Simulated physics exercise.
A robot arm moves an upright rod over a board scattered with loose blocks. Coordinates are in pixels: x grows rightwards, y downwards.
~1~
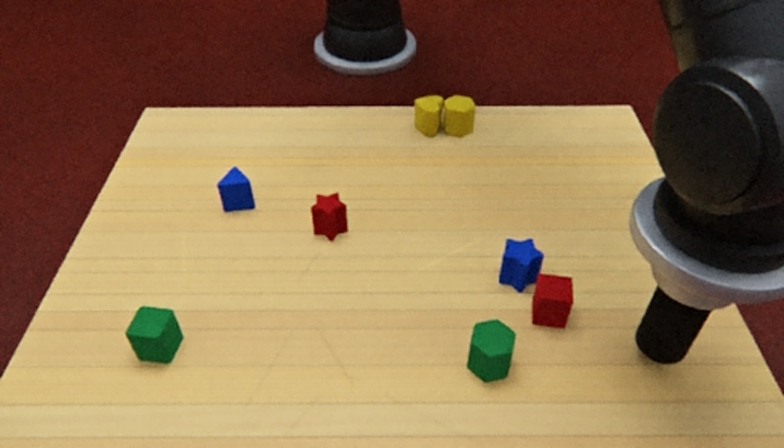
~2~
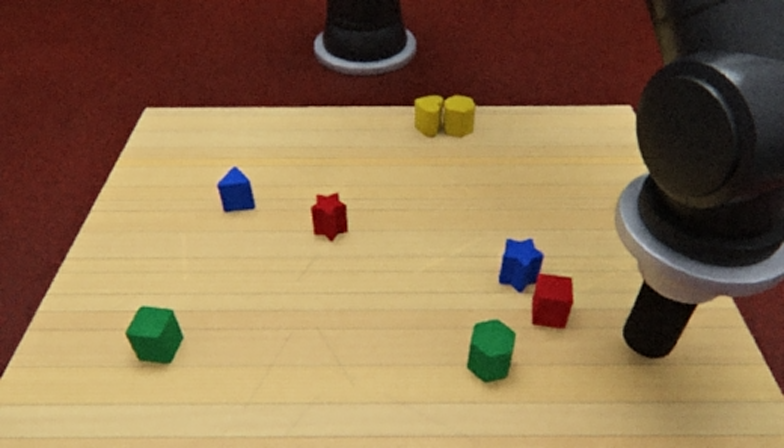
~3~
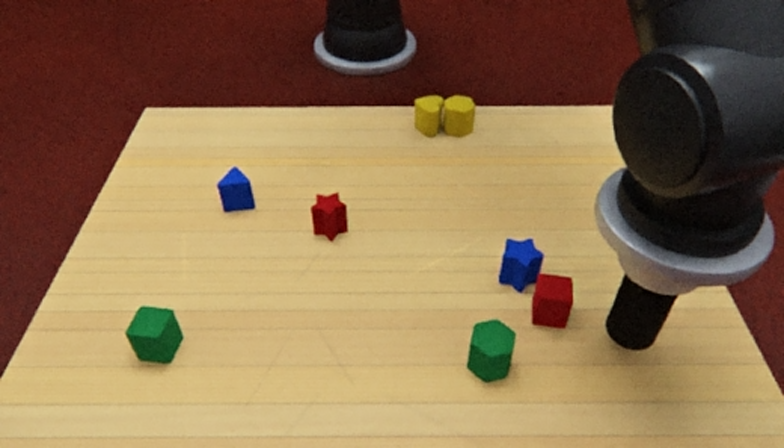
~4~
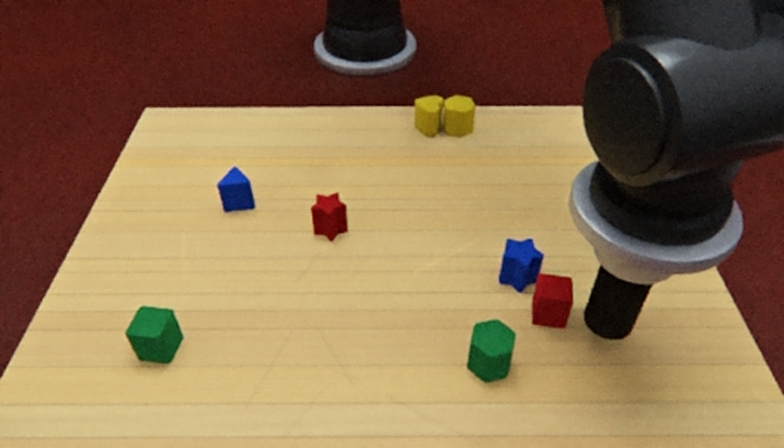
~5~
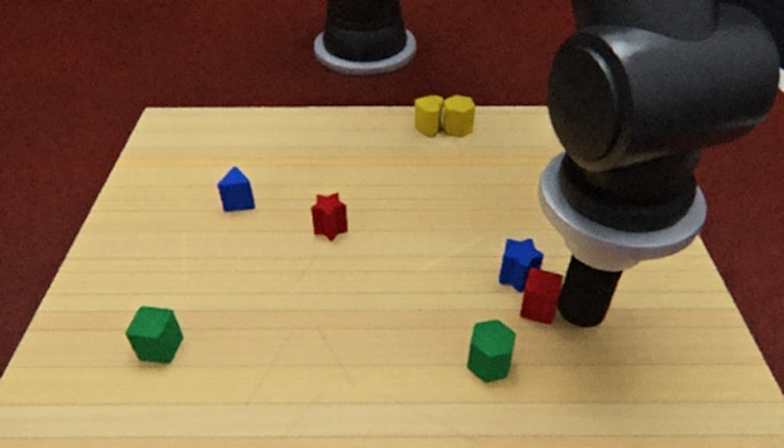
Robot arm moving its upright rod leftward across a wooden board of coloured blocks, then nudging the red square block slightly left.
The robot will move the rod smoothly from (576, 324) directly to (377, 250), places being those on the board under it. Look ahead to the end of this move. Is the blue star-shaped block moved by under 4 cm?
Final answer: Yes.
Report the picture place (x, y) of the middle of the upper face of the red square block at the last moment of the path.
The middle of its upper face should be somewhere near (347, 210).
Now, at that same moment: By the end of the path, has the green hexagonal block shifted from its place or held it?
That one stays where it is.
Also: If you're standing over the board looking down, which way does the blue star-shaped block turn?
Seen from above, clockwise.
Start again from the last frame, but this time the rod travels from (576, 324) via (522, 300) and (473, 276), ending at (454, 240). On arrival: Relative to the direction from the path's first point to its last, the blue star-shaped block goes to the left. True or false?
False - the claim does not hold.
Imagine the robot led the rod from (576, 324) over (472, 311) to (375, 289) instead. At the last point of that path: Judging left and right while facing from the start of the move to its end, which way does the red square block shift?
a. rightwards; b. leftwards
I choose a.
What follows on the original path. One third of the way, rod (507, 282); blue star-shaped block (503, 238), turned 85° clockwise; red square block (473, 256).
Two thirds of the way, rod (439, 257); blue star-shaped block (492, 234); red square block (406, 232).
At the end, rod (377, 235); red star-shaped block (322, 199); green hexagonal block not moved; blue star-shaped block (492, 234), turned 140° clockwise; red square block (347, 210), turned 20° clockwise.
